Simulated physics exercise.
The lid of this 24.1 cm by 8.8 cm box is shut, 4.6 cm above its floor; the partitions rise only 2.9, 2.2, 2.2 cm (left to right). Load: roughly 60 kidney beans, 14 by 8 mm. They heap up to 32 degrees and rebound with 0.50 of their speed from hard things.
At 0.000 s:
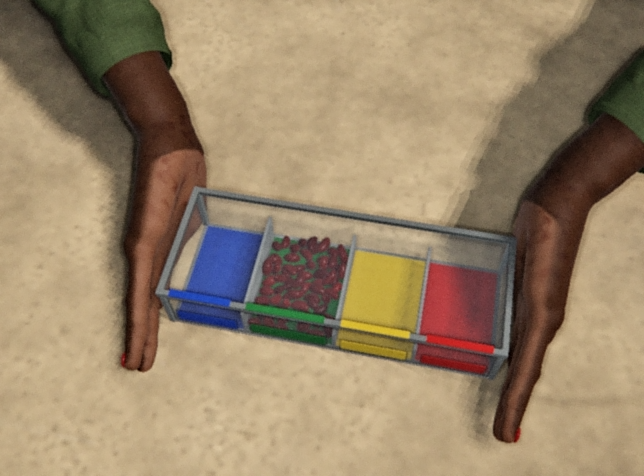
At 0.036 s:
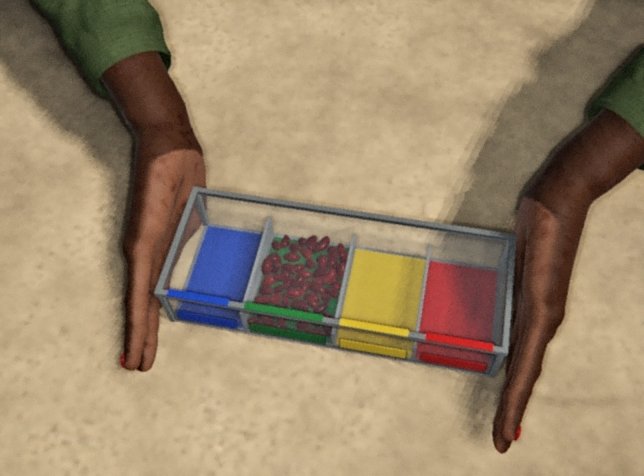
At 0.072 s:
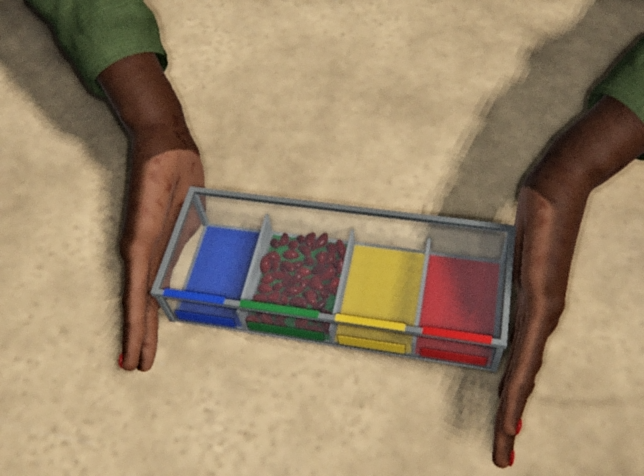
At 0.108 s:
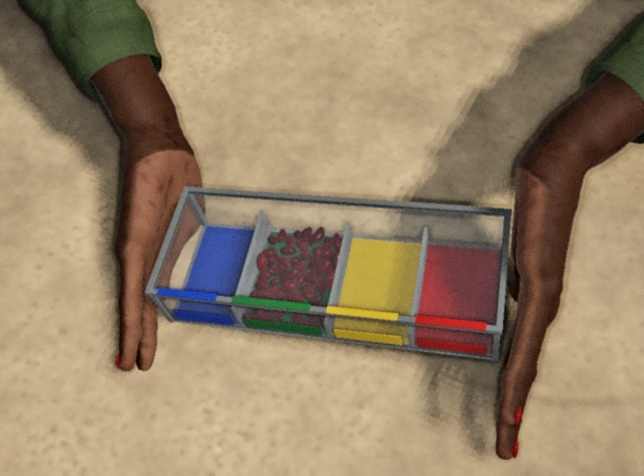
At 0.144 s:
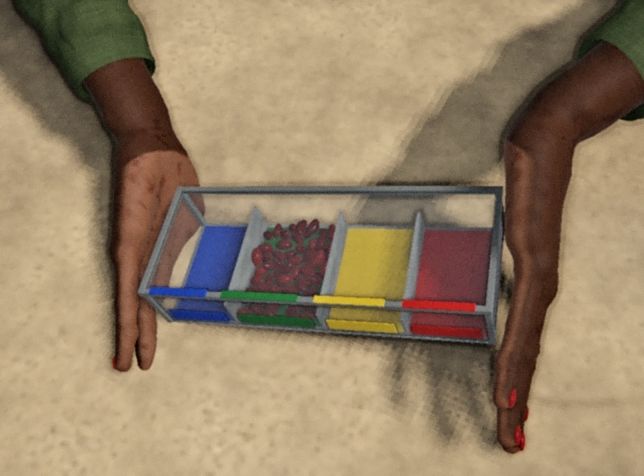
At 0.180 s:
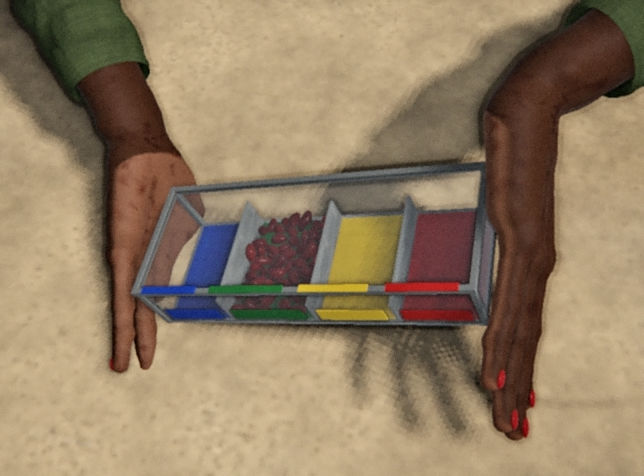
A clear, lidded box with four compartments floored in blue, green, yellow and red, left to right, is held between two hands in green sleeves, seen from above over a mottled beige surface. Dark red beans are heaped in the green section, while the others are empty. The hands steadily tilt the box, raising its right end as the left front corner becomes lowest, and the beans stay in their section.
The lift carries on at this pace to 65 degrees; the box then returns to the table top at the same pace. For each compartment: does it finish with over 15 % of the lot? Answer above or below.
Red compartment: Below; blue compartment: Below; green compartment: Above; yellow compartment: Below.
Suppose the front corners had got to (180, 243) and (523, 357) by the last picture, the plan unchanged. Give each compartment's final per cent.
Red 10; blue 0; green 85; yellow 10.
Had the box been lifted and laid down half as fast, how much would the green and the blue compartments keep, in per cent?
In that case green 90; blue 10.
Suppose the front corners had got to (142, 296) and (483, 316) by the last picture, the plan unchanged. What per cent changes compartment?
In that case some 15 per cent.
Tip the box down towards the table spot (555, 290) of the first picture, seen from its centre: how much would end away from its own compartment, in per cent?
About 30 per cent.
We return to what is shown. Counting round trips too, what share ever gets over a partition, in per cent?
Some 10 per cent.
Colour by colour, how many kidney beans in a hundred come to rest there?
Red 0; blue 10; green 90; yellow 0.
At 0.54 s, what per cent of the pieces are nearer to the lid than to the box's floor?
About 20 per cent.
Then, at 0.54 s, tilt 63 degrees; green 100 %.
After 0.78 s, tilt 25 degrees; blue 10 %, green 90 %.
After 1.13 s, tilt 0 degrees; blue 10 %, green 90 %.
In the end, at 1.4 s, red 0 %, blue 10 %, green 90 %, yellow 0 %.
